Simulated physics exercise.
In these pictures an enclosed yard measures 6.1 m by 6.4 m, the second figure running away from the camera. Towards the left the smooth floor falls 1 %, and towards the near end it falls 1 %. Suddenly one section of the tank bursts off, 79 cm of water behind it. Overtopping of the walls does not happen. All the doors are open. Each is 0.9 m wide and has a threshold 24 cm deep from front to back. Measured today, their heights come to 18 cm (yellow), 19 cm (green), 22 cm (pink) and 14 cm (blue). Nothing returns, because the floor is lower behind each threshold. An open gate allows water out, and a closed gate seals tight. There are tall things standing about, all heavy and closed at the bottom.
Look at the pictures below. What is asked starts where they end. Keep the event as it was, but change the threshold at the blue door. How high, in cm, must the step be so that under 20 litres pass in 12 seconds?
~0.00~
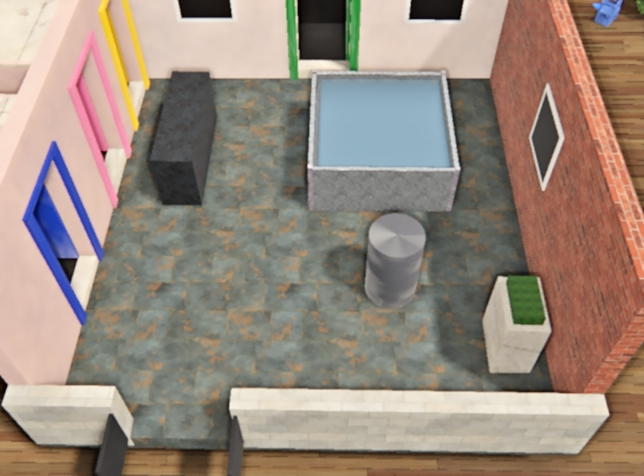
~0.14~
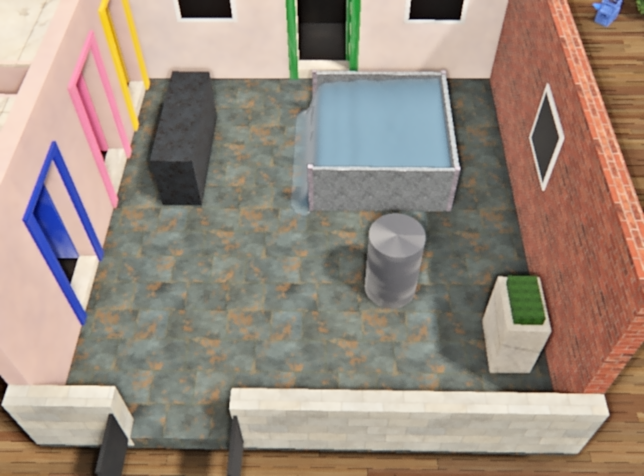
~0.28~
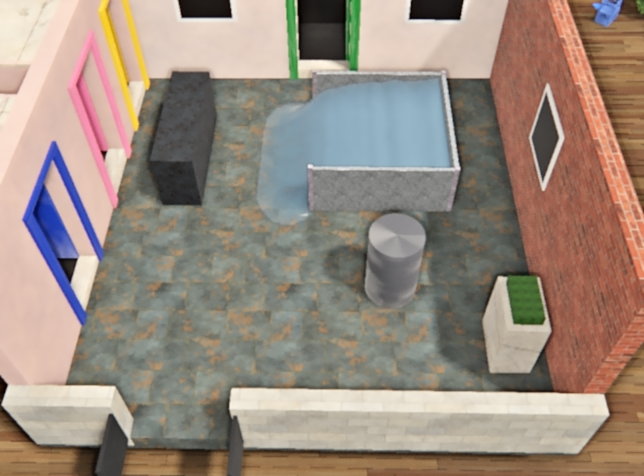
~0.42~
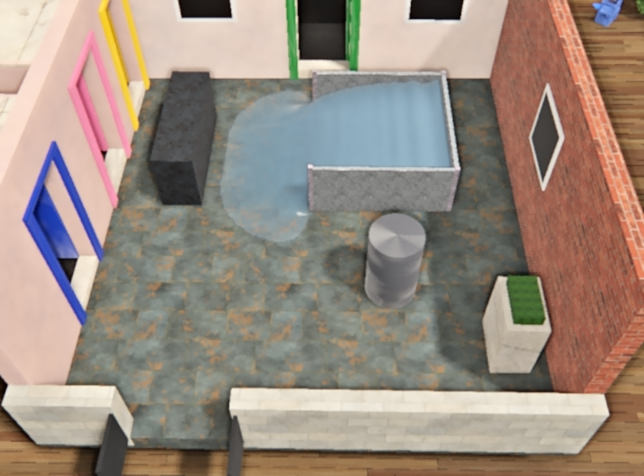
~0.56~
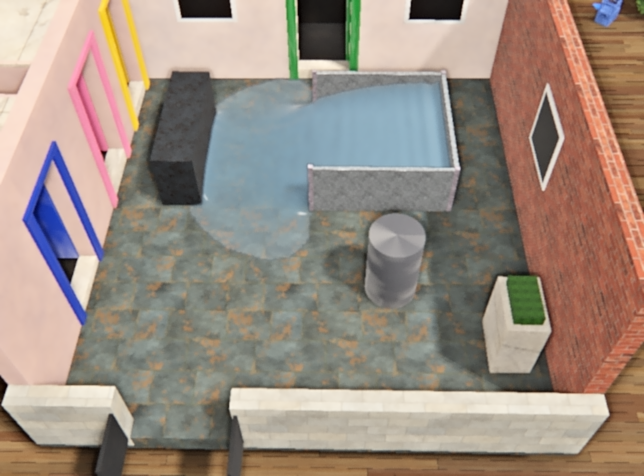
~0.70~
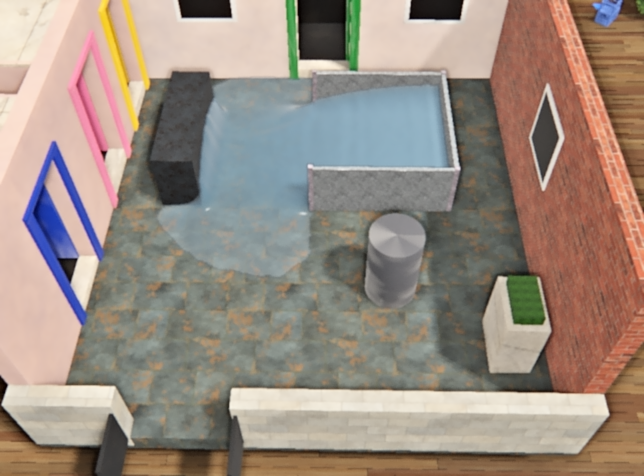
Roughly 18 cm.
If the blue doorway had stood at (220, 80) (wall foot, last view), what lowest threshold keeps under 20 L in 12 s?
Roughly 37 cm.
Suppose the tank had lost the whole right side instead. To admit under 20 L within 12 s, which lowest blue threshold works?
About 11.0 cm.
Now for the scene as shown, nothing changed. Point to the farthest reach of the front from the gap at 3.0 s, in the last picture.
At about (58, 417).
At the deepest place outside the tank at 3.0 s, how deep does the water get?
Roughly 36 cm.
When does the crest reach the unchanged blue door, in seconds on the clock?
I'd say near 2.0 seconds.
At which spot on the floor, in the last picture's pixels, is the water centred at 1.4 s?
Around (299, 160).
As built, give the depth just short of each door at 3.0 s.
Centimetres: Yellow = 28, green = 12, pink = 6, blue = 16.
After 1.4 s water covers 30 % of the floor, deepest (58 cm) near (216, 161); 17 cm at the blue door, 0 litres in over its 14 cm threshold.
After 3.0 s water covers 65 % of the floor, deepest (36 cm) near (58, 417); 16 cm at the blue door, 28 litres in over its 14 cm threshold.
After 12.0 s water covers 100 % of the floor, deepest (12 cm) near (58, 417); 8 cm at the blue door, 62 litres in over its 14 cm threshold.
At the blue door as built, the water arrived by 1.3 s and peaked near 22 cm at 2.0 s.
Run again over the same 12 s with other heights there, 36 litres in over 16.5 cm, 1 litre over 22 cm. The limit of 20 litres is kept from about 18 cm up.
